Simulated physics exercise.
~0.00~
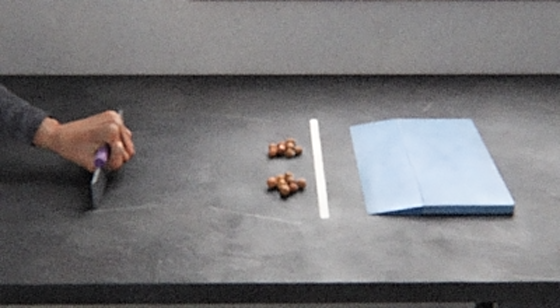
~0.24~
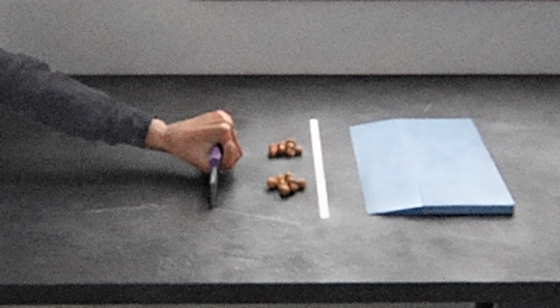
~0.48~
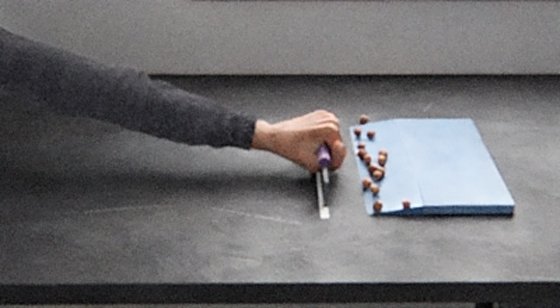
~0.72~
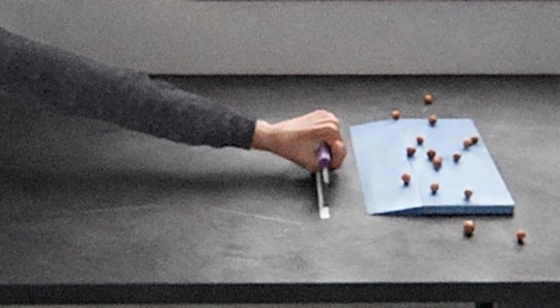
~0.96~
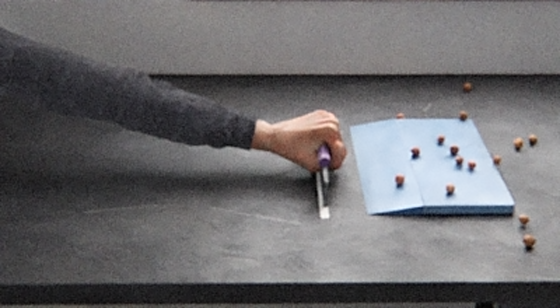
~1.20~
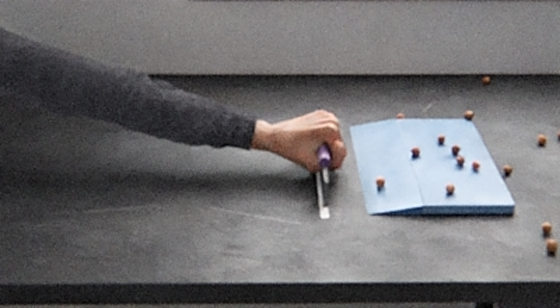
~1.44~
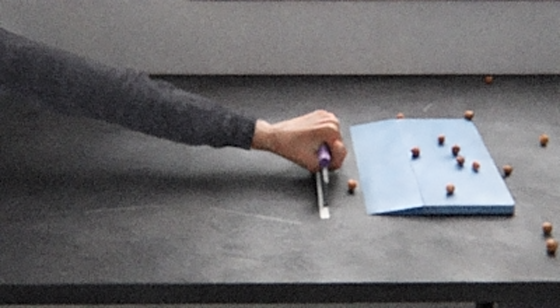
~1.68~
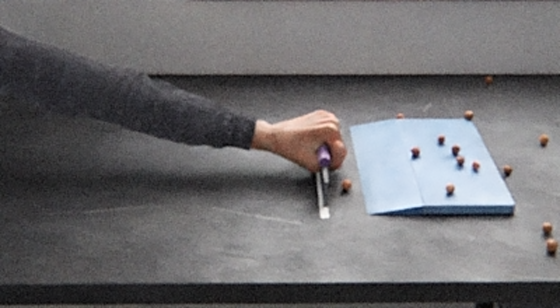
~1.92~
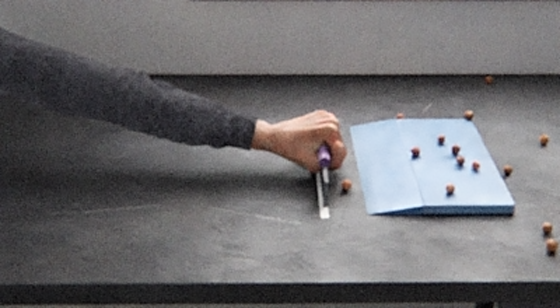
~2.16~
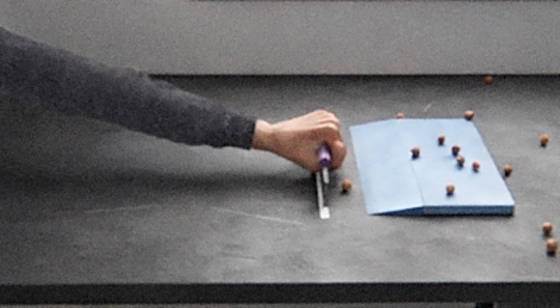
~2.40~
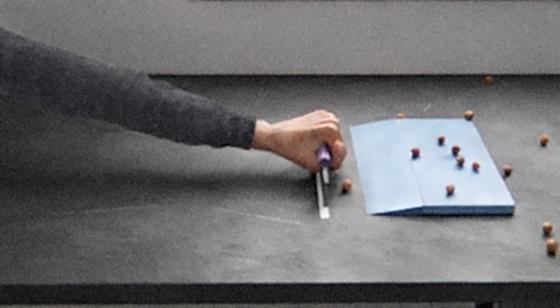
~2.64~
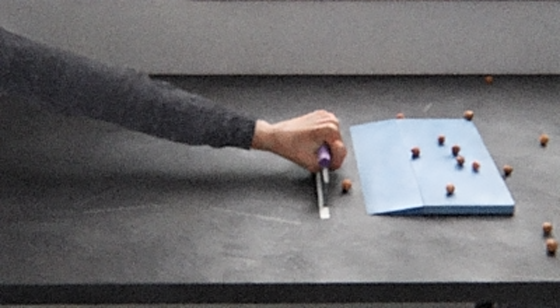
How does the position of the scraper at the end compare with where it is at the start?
At the start the scraper is on the left part of the table, well short of the two brown piles. At the end it is further right, held still at the white strip just before the blue wedge.
